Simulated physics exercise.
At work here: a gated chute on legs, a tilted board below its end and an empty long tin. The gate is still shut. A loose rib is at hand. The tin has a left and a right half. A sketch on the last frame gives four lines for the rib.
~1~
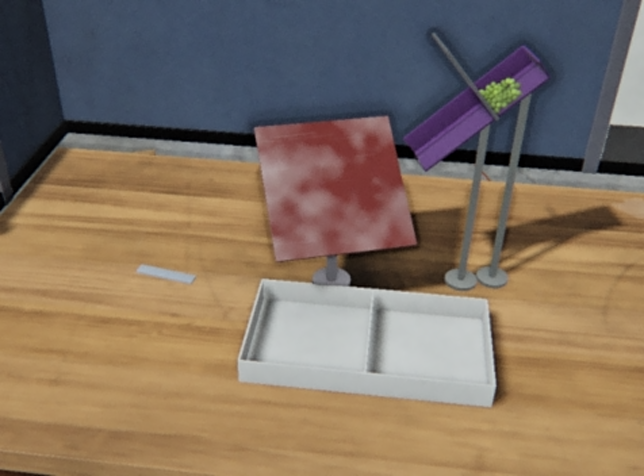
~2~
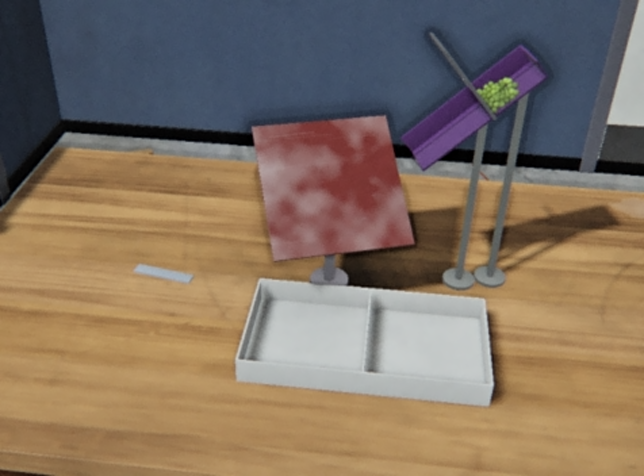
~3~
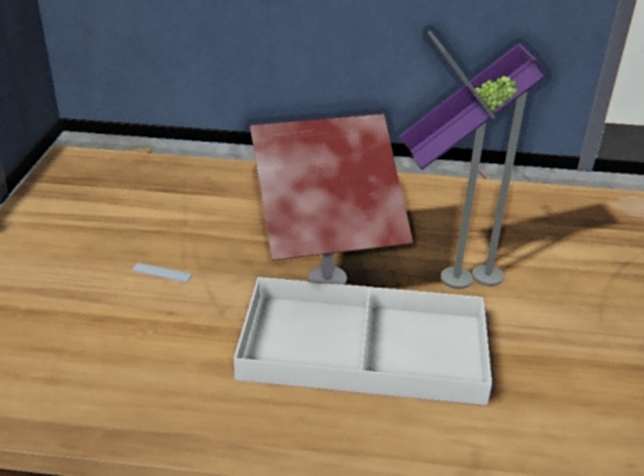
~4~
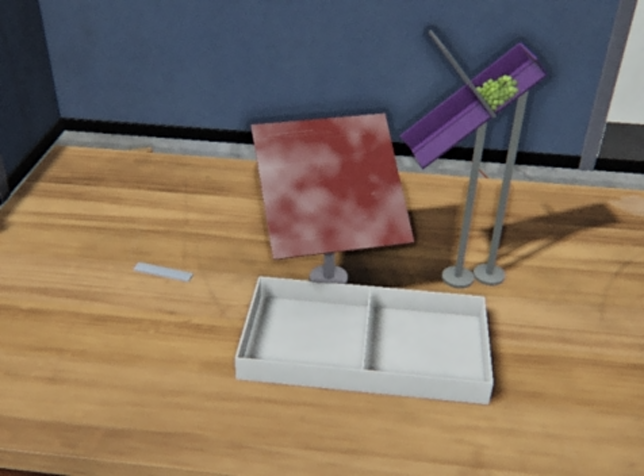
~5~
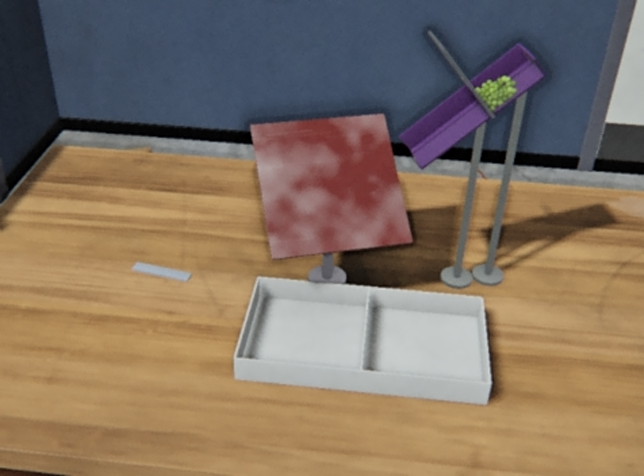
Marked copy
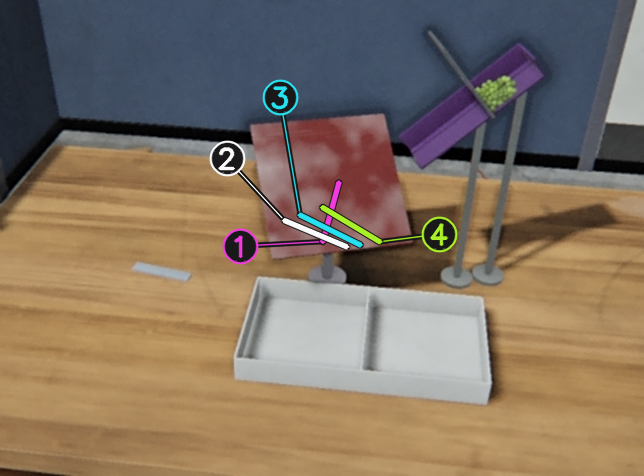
On a wooden tabletop, green pellets sit behind a dark bar in a sloping purple chute on thin legs, beside a tilted red mottled board and an empty white two-part tray; nothing moves apart from a slight shift of view.
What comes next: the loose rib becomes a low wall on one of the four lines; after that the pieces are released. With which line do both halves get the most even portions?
Take 2.
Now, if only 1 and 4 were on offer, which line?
Here it is line 1.
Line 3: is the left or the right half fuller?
Right.
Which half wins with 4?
Right.
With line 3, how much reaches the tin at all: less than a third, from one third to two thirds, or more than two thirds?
More than two thirds.
On the marked copy, line 1 from (338, 182) to (322, 241); line 2 from (284, 220) to (346, 246); line 3 from (300, 215) to (360, 244); line 4 from (322, 207) to (379, 241).
With 1, of what is caught, most in the left half, about a quarter in the right.
With 2, of what is caught, about two thirds in the left half, about a third in the right.
With 3, of what is caught, a small part in the left half, most in the right.
With 4, of what is caught, a small part in the left half, nearly all in the right.
